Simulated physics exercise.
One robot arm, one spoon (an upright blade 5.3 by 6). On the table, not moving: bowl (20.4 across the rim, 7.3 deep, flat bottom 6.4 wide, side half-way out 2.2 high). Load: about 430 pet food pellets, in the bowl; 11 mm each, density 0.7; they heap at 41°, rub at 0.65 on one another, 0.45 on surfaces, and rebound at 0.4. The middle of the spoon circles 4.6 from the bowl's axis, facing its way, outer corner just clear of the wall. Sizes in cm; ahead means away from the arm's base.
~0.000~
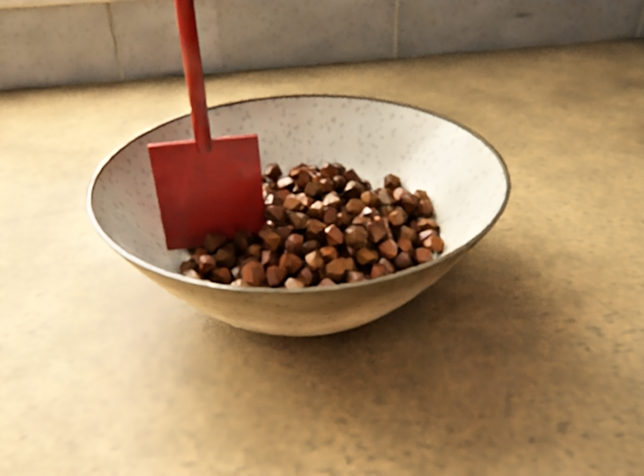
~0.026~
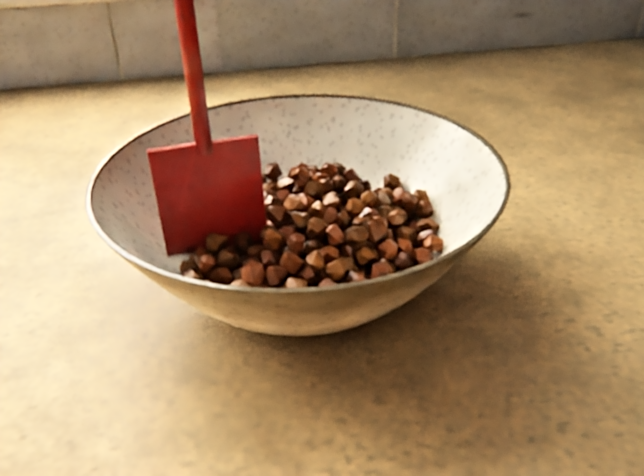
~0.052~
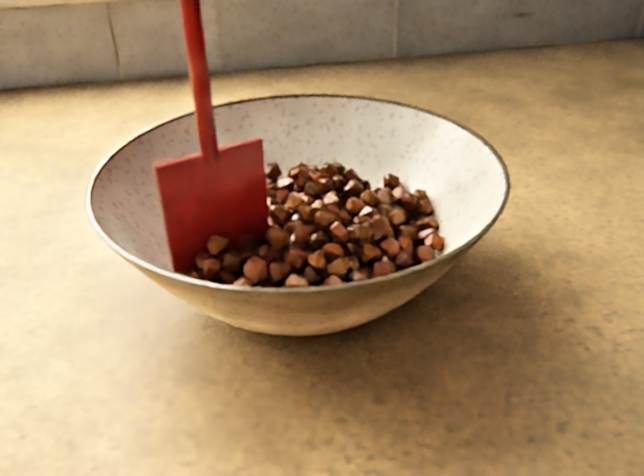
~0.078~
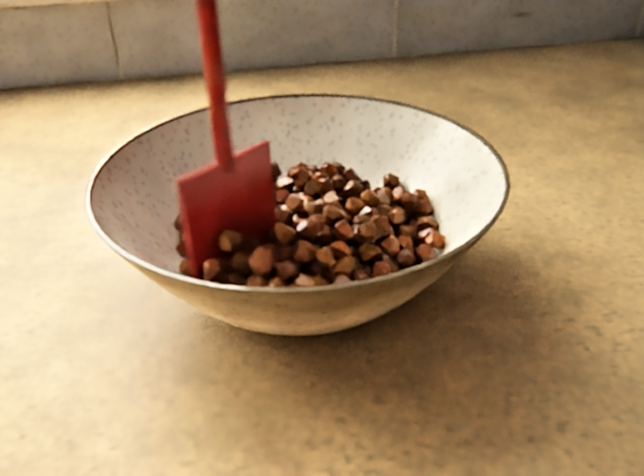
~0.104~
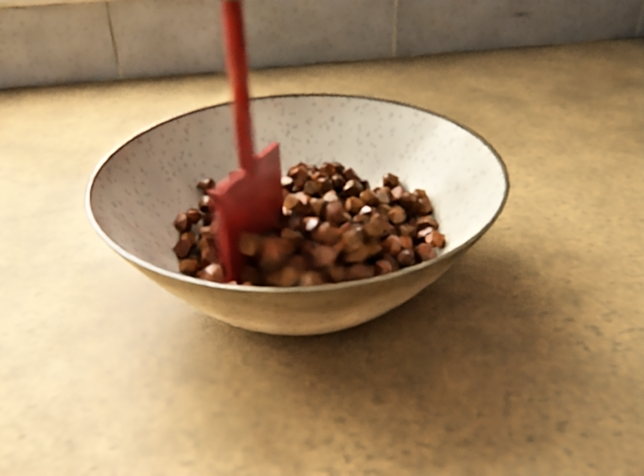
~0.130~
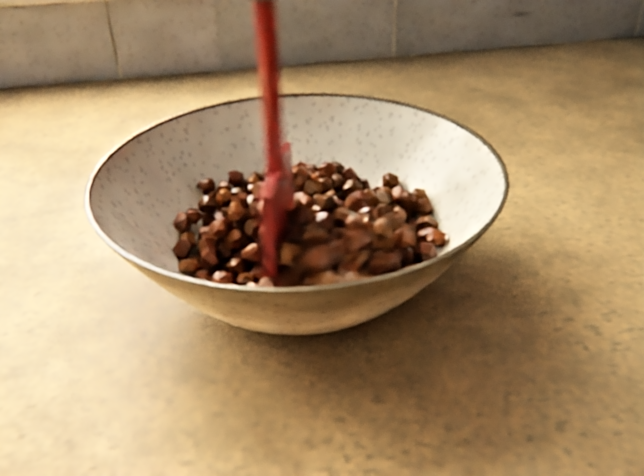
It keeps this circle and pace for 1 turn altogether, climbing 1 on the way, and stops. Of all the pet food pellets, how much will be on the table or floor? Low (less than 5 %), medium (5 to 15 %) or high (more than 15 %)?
On the table or floor the share is medium, 5 to 15 %.
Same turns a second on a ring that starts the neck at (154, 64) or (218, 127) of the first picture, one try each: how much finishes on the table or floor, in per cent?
Some 0 and 5 per cent.
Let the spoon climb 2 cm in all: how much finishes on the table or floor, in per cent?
About 5 per cent.
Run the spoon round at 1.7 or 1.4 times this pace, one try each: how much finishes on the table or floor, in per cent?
About 25 and 20 per cent.
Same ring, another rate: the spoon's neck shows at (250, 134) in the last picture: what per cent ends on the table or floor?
About 5 per cent.
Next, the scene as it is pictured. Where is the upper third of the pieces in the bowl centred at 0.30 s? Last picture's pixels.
Around (387, 171).
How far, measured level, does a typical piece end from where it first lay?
About 2 cm.
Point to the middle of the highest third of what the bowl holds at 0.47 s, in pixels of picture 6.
Near (236, 172).
After 0.30 s, 182° round, highest piece 10 above the table; 432 in the bowl, 2 in flight or on the tool.
After 0.47 s, 292° round, highest piece 10 above the table; 408 in the bowl, 16 on the table or floor, 10 in flight or on the tool.
After 0.76 s, 0° round, highest piece 8 above the table; 396 in the bowl, 38 on the table or floor.
After 1.46 s, 0° round, highest piece 8 above the table; 396 in the bowl, 38 on the table or floor.
In the end, 396 in the bowl, 38 on the table or floor. That is 9 % on the table or floor.
